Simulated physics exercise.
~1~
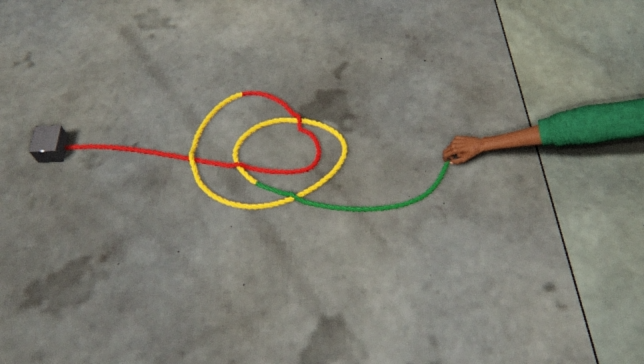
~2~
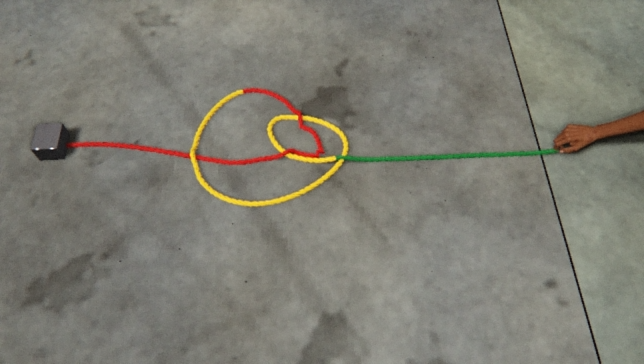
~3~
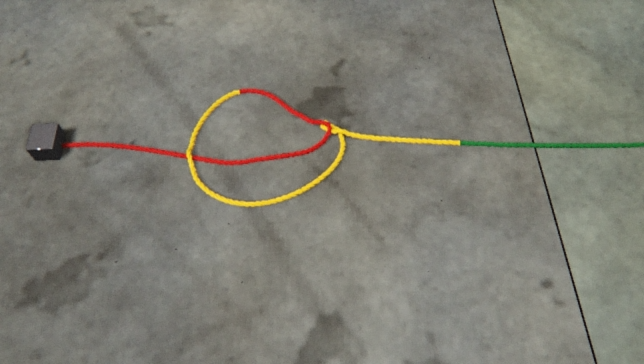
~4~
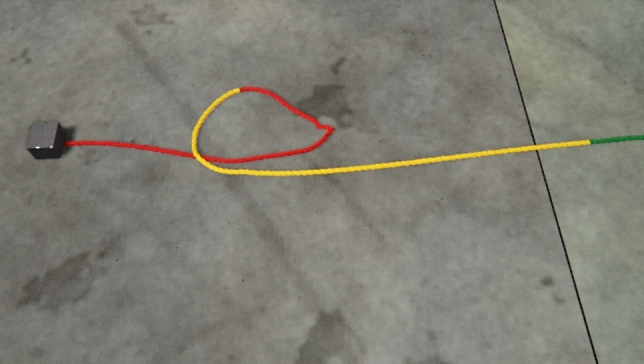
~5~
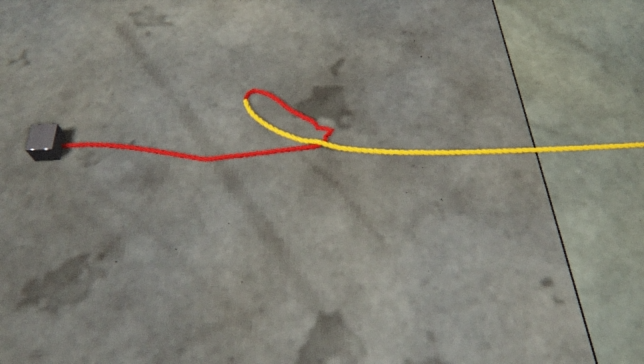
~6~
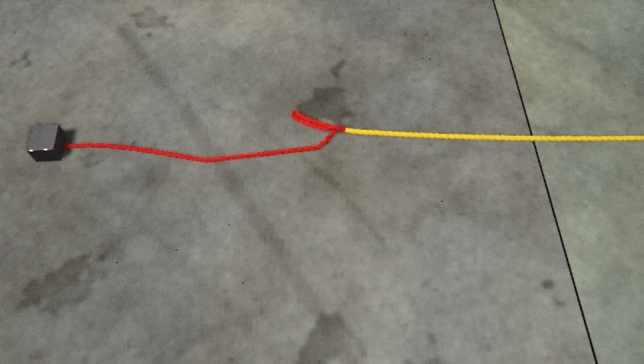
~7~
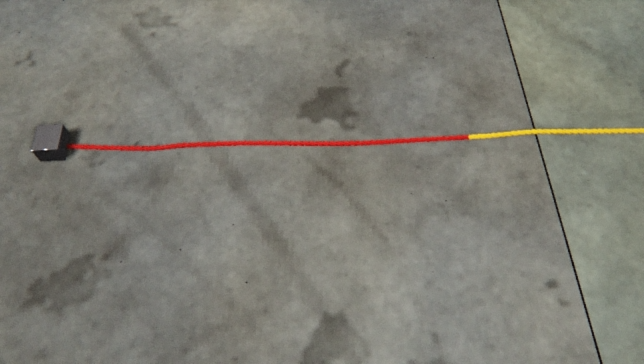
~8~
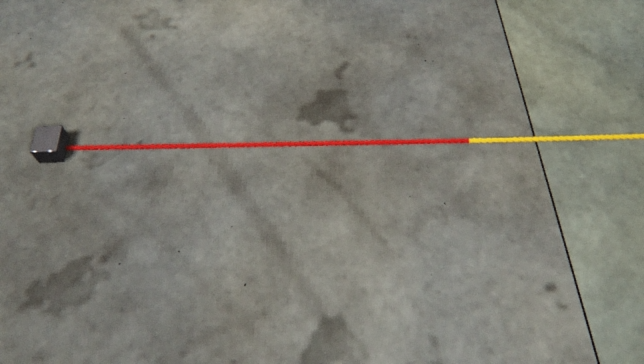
In this clip, a hand pulls the green end of a looped red, yellow and green rope to the right across a concrete floor, its left end fixed to a small dark block. The loops shrink and slip open one after another until the rope lies straight and taut.
